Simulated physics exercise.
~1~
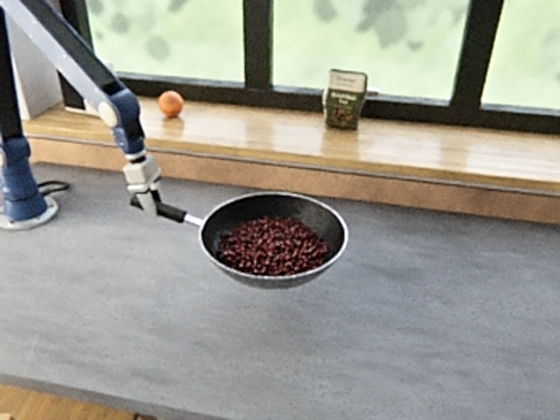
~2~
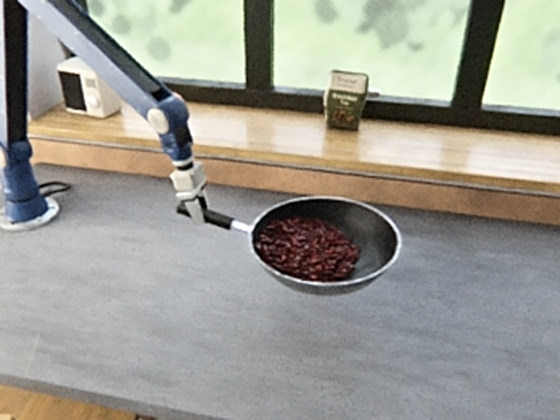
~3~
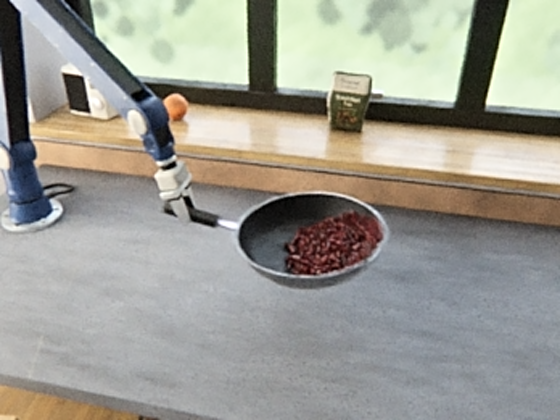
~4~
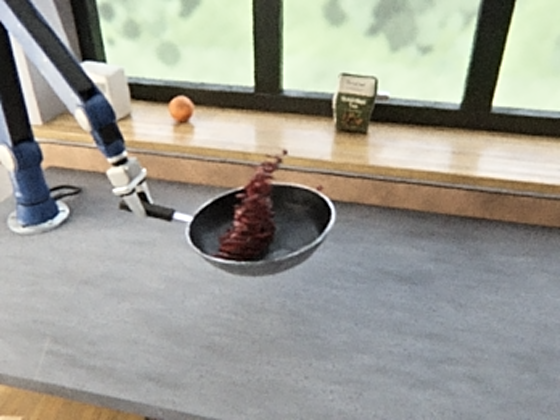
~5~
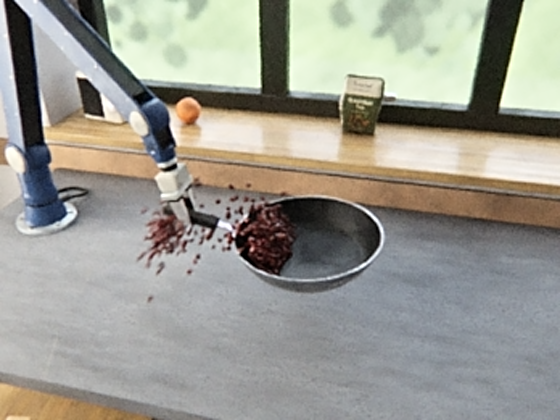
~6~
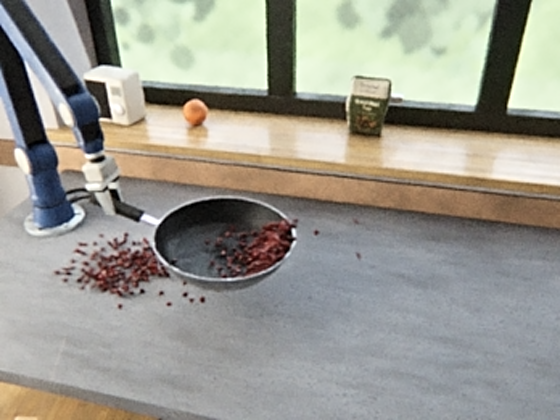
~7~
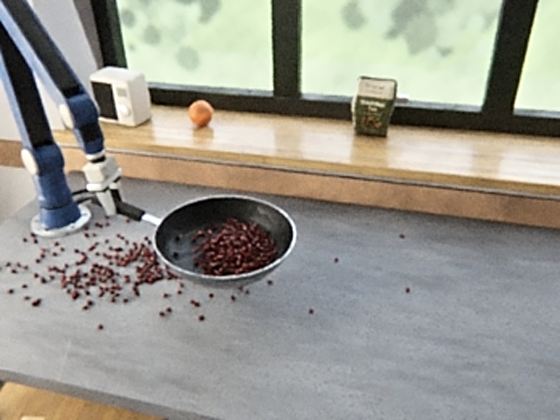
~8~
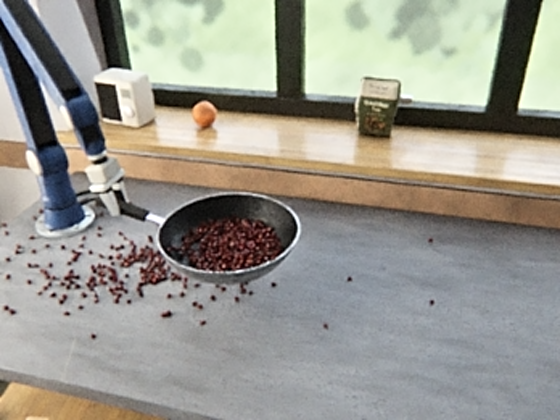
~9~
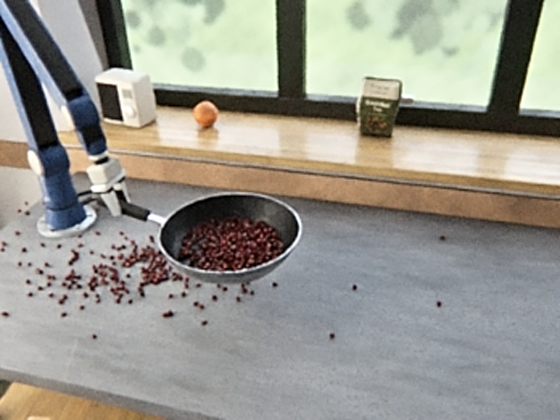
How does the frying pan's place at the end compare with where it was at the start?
The frying pan ends up a little farther to the left than where it started, closer to the base of the robot arm.
A blue and white robot arm holds a dark frying pan heaped with dark red beans above a grey counter, below a windowsill. It swings the pan to the right, then draws it back left, and the beans slide toward the far right side and leap up in a tall plume. As the pan moves right again, many beans fly over the handle side and scatter. The arm pulls the pan back left while the spilled beans spread across the counter. At the end the pan is still and level, with a good heap left inside and many beans strewn mostly to its left.
